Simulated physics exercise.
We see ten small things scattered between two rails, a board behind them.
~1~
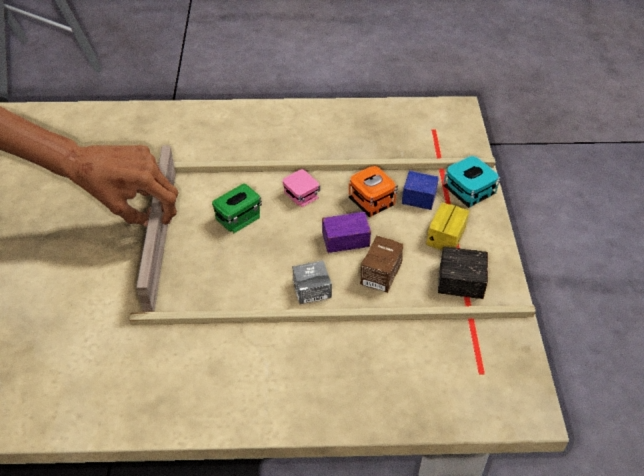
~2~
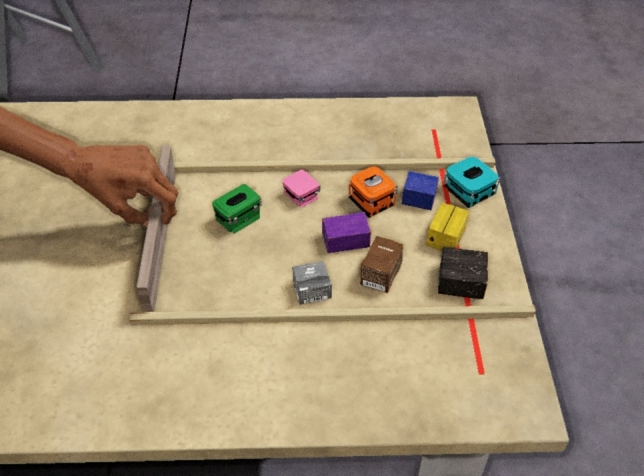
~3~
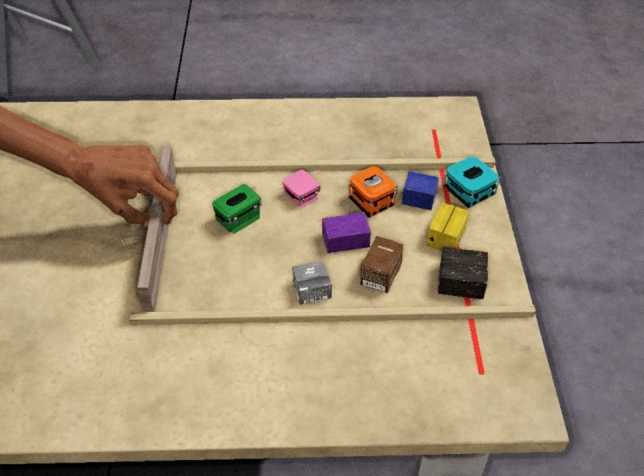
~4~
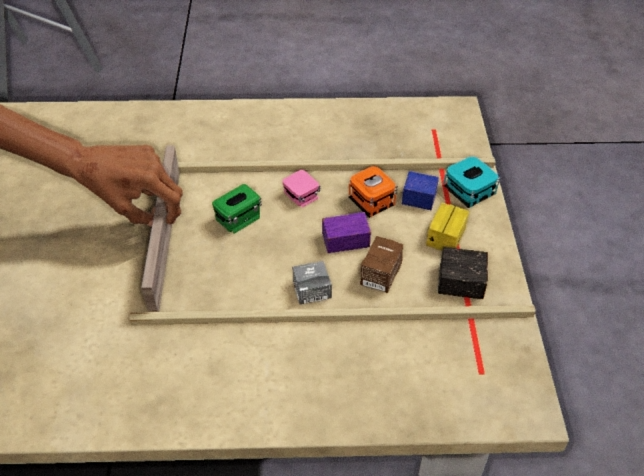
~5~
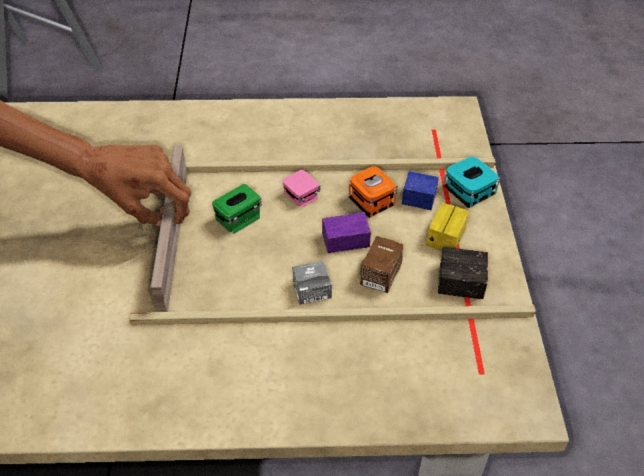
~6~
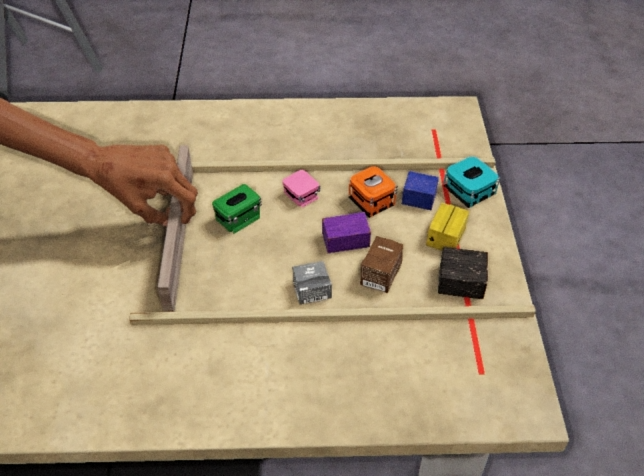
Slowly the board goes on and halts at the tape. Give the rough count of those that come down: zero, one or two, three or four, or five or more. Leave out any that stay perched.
Outcome: The number that fall off is three or four.
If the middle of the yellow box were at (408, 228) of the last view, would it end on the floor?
It holds on.
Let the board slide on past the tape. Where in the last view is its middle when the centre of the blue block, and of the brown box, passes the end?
At (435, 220) for the blue block; at (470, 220) for the brown box.
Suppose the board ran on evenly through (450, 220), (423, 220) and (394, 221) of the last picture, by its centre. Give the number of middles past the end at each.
The counts: 3, 1 and 0.
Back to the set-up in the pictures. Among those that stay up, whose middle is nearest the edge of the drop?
Foremost is the yellow box.
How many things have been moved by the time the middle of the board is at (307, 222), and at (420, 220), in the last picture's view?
The counts are 3 and 10.
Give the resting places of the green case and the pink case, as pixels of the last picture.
Near (464, 200) and (459, 177).
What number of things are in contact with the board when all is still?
The number is 4.
Early on, none off yet; turquoise case at rest near (471, 182); black block at rest near (463, 273); yellow box at rest near (448, 228).
Finally, the number that fall off is three or four; lost, blue block, black block and turquoise case.
